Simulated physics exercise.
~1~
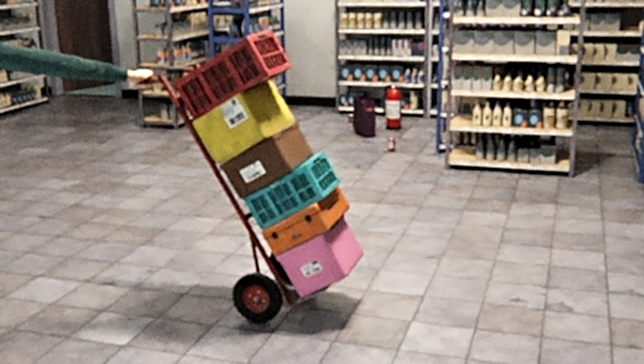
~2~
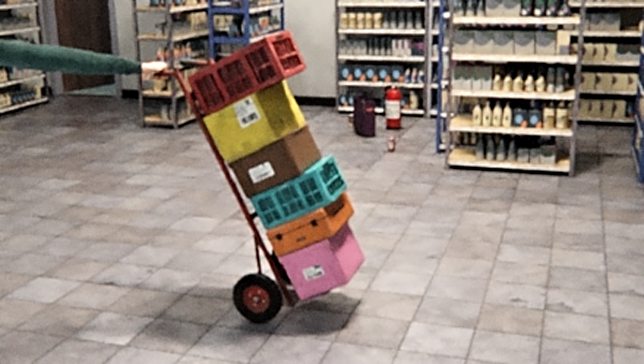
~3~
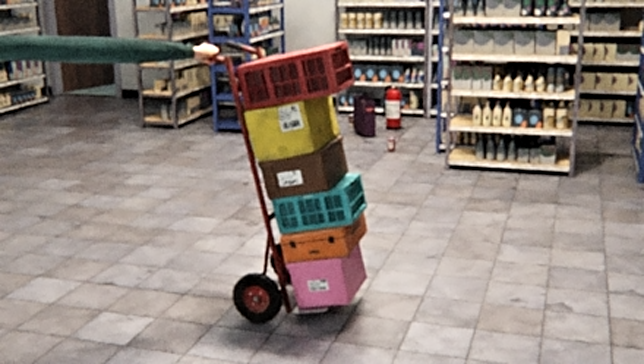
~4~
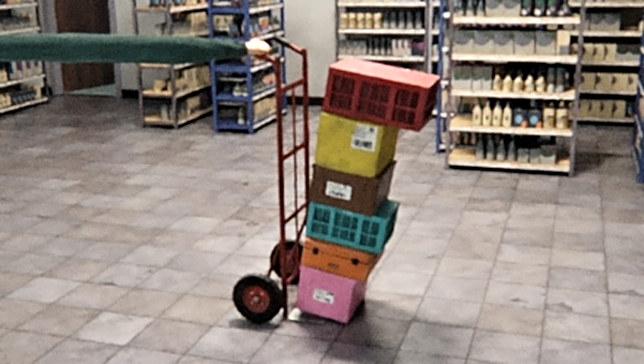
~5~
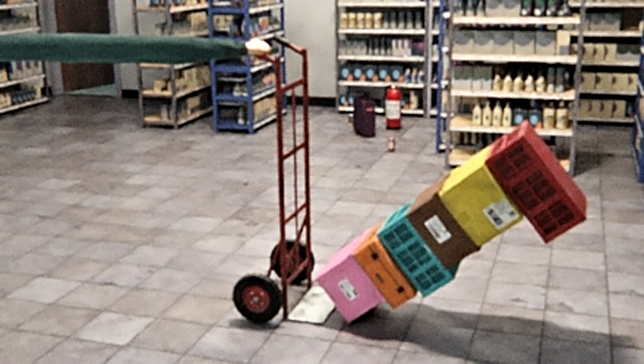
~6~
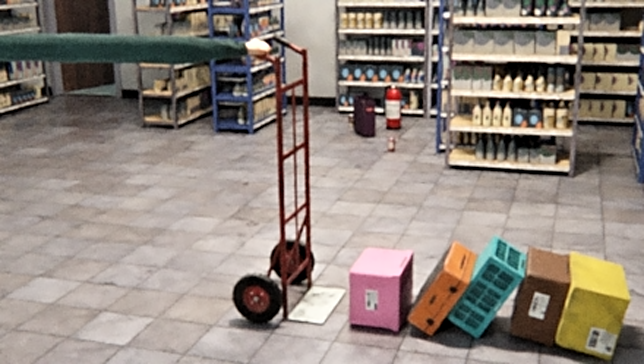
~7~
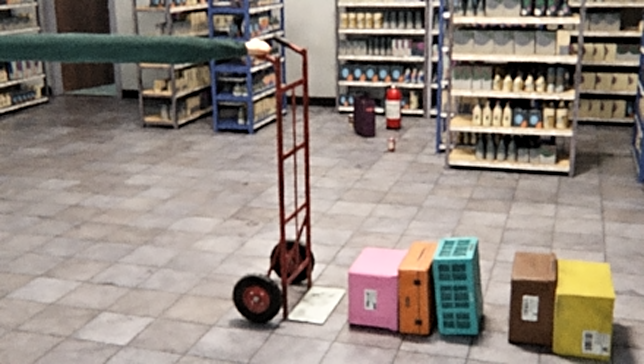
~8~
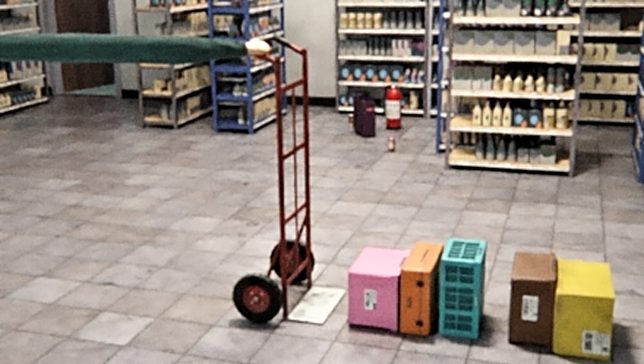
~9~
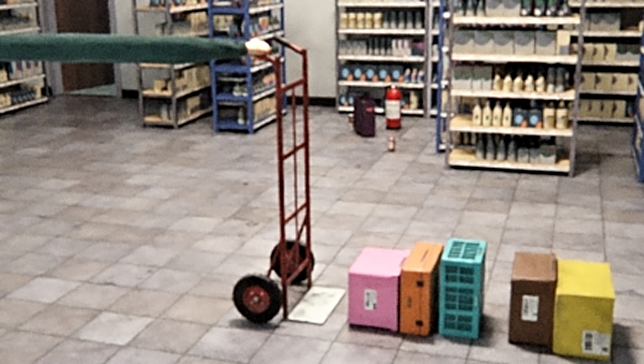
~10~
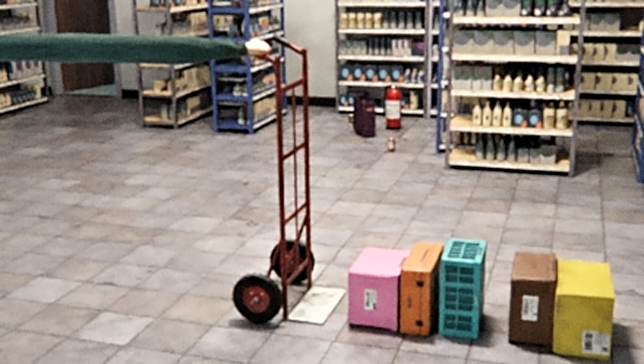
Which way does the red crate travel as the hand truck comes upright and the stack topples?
The red crate moves to the right, away from the hand truck.
